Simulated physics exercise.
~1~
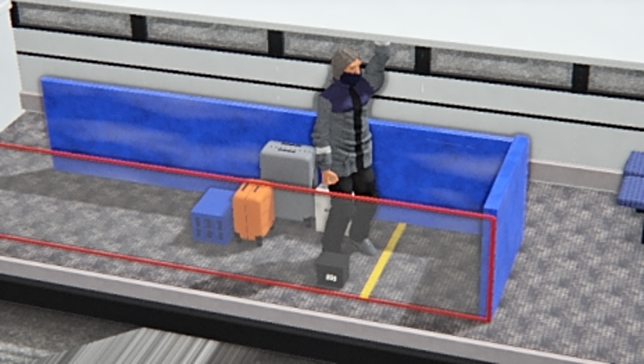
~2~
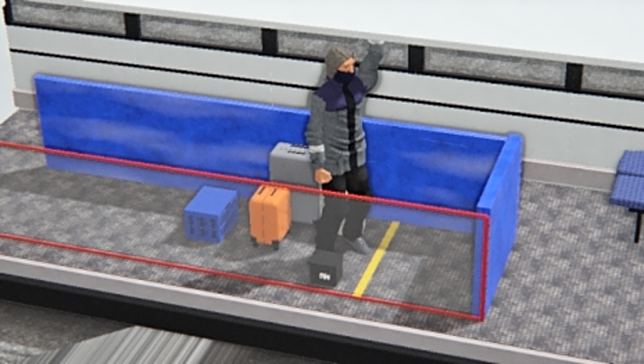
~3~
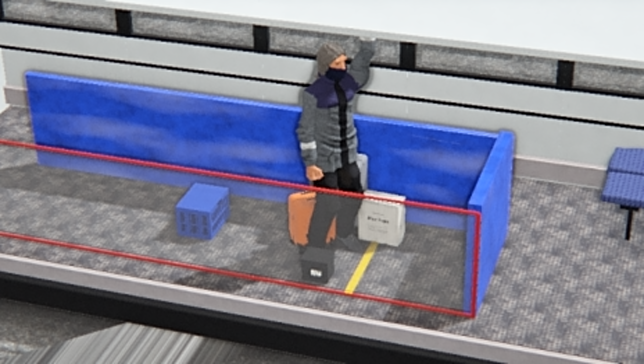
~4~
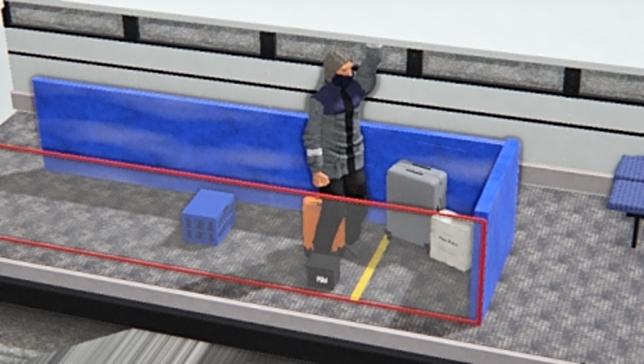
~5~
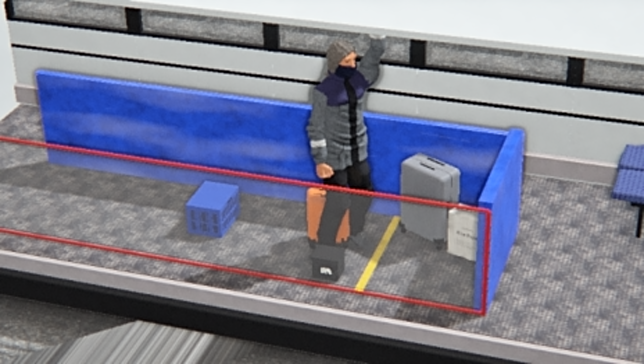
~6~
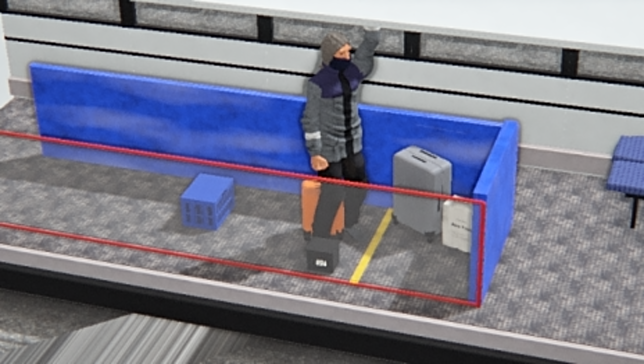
On a bus, two suitcases and a white carton slide right, only the orange case stopping short of the yellow line.
